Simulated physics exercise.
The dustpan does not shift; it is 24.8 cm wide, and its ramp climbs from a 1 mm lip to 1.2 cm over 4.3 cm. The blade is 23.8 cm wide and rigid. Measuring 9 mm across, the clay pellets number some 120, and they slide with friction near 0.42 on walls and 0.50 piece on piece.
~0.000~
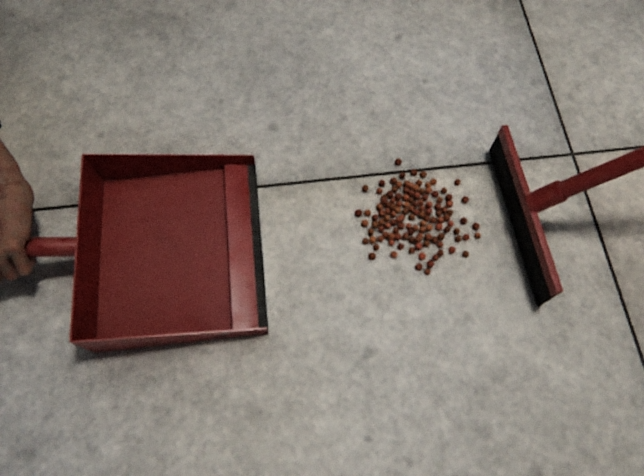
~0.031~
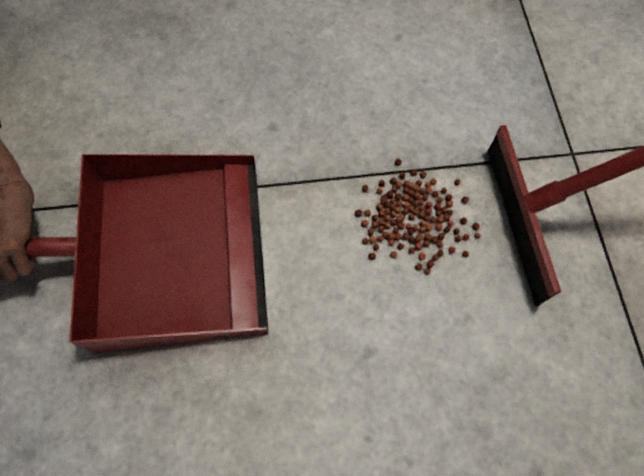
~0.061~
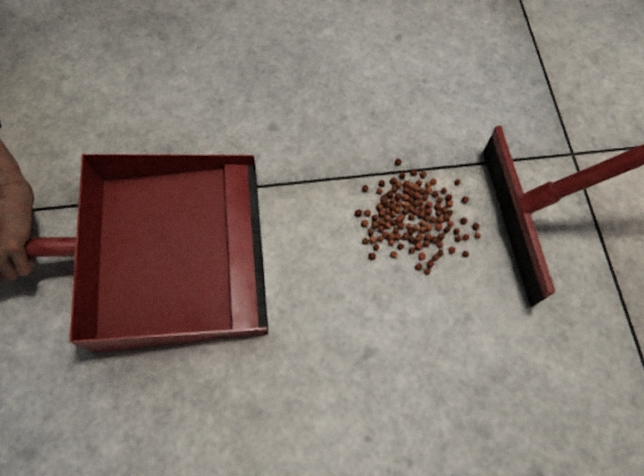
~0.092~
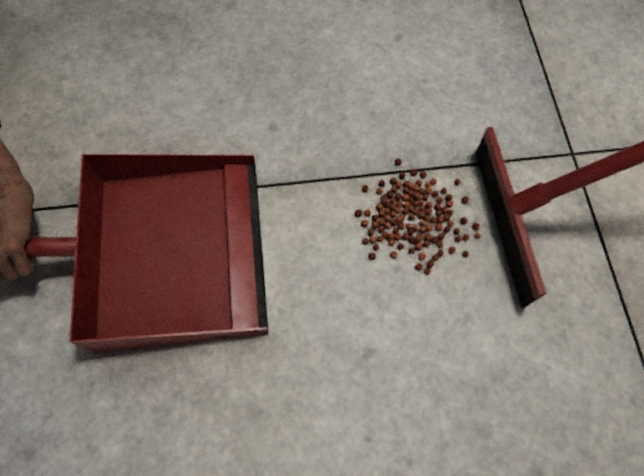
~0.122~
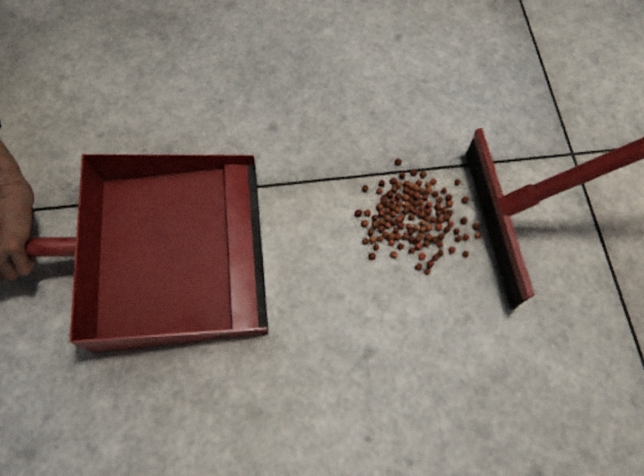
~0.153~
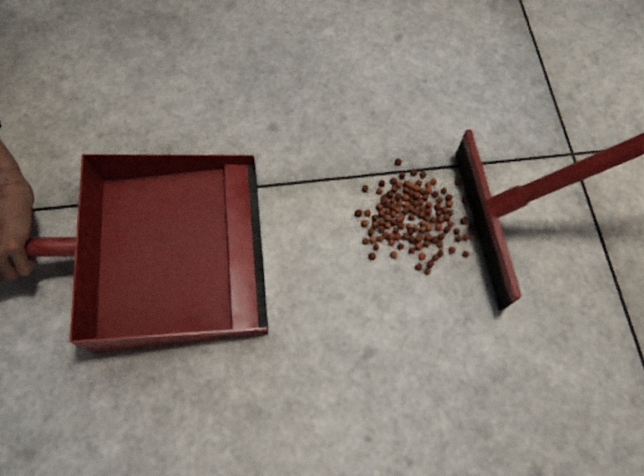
On a grey tiled floor, a red blade slides left to the edge of scattered pellets.
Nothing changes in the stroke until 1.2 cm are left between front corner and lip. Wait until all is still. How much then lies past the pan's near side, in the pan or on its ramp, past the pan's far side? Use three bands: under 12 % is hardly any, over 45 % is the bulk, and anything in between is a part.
Near side: Hardly any, pan: The bulk, far side: Hardly any.
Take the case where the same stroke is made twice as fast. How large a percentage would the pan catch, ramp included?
It would be near 55 per cent.
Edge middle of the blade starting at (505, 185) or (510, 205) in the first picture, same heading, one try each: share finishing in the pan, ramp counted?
60 and 60 per cent, roughly.
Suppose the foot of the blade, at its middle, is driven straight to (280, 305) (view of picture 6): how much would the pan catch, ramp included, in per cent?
I'd expect around 50 per cent.
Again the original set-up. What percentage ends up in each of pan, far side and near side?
Near: 0; pan: 60; far: 5 (percent).
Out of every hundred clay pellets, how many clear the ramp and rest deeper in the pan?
About 5 %.
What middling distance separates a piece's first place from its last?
Median shift: Approx. 22 cm.
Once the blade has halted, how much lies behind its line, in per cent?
Close to 5 percent.
Then, at 0.44 s, middle of the blade 16 cm from the lip; 0 % over the lip, far side 0 %, near side 0 %.
After 0.62 s, middle of the blade 7 cm from the lip; 0 % over the lip, far side 0 %, near side 0 %.
After 0.93 s, middle of the blade 2 cm from the lip; 60 % over the lip, far side 5 %, near side 0 %.
At rest (1.3 s), near side 0 %, pan 60 %, far side 5 %, in front of the lip or behind the blade 35 %.
